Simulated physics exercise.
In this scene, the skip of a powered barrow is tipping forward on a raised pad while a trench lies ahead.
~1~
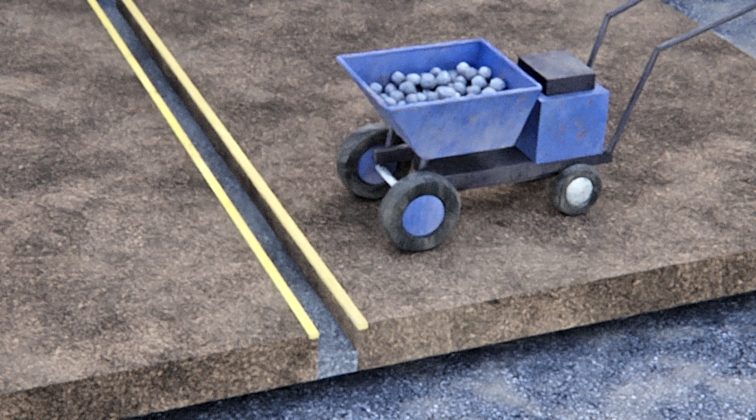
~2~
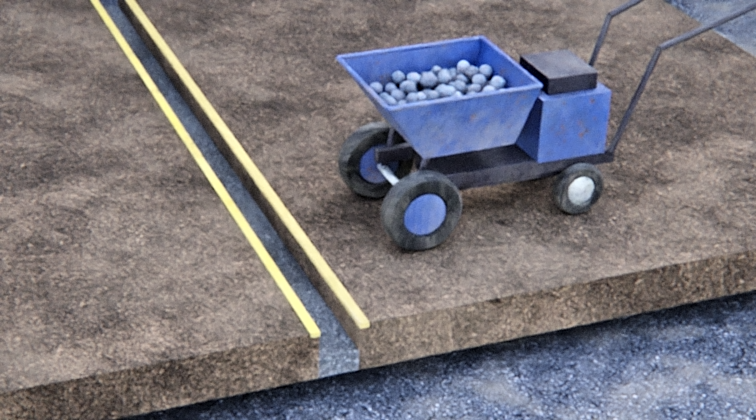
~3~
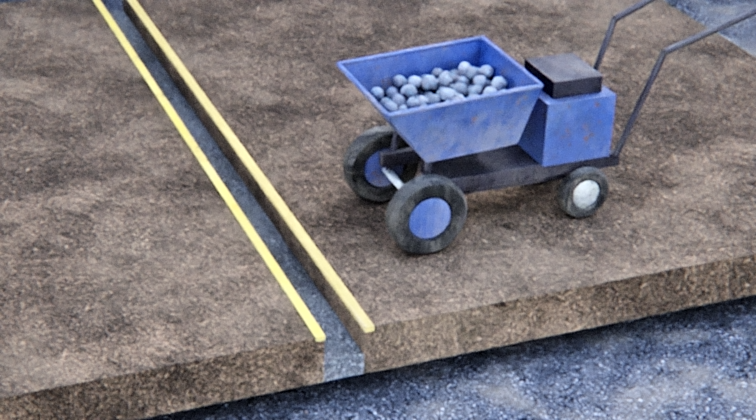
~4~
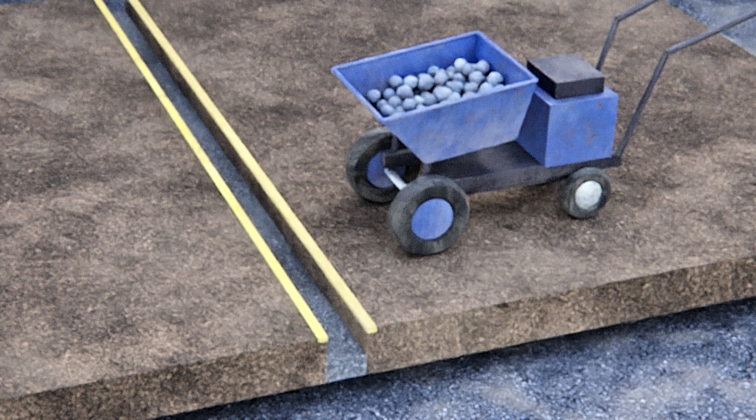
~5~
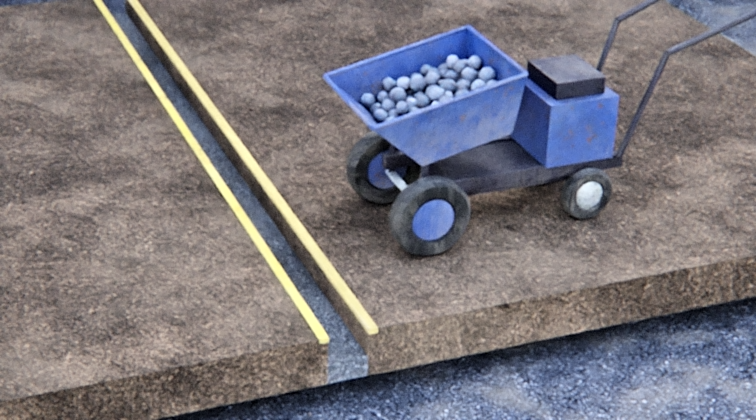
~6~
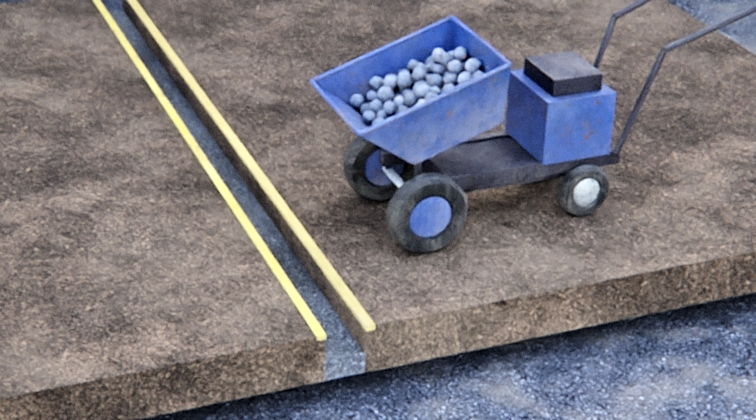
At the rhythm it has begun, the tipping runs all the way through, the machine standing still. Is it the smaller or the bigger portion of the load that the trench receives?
The smaller portion.
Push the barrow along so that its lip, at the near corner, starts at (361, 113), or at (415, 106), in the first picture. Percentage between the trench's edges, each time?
You'd see around 0 per cent the first time and around 60 per cent the second.
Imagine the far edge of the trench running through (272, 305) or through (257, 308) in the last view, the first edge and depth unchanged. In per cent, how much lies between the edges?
Lab note: Case 1 near 80 percent, case 2 near 100 percent.
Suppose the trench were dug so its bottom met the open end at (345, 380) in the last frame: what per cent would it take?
I'd say around 50 in a hundred.
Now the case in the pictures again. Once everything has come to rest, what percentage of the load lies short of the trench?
Estimate: Around 0 per cent.
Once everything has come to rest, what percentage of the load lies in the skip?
It is some 20 percent.
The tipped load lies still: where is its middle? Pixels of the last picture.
The centre comes to rest near (253, 240).
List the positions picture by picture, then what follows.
The first picture shows lip of the skip at (388, 110), level; top of the load at (458, 91), round cobbles; first edge of the trench at (338, 290); far edge at (290, 298), the trench under half as wide as the skip, and about half as deep as wide.
The second picture shows lip of the skip at (388, 109), level; top of the load at (459, 89).
The third picture shows lip of the skip at (388, 116), tipped barely; top of the load at (460, 91).
The fourth picture shows lip of the skip at (382, 121), tipped a little; top of the load at (456, 89).
The fifth picture shows lip of the skip at (373, 129), tipped a little; top of the load at (462, 89).
The sixth picture shows lip of the skip at (360, 134), tipped clearly; top of the load at (450, 82); first edge of the trench at (345, 291); far edge at (298, 300).
Soon, skip tipped steeply; all in the skip.
A while on, skip tipped right over; most in the skip; a small part in or heaped over the trench; a small part beyond it; a stray few falling.
Towards the end, skip tipped right over; about a quarter in the skip; about a third in or heaped over the trench; about half beyond it.
Finally, skip tipped right over; about a quarter in the skip; about a third in or heaped over the trench; about half beyond it.
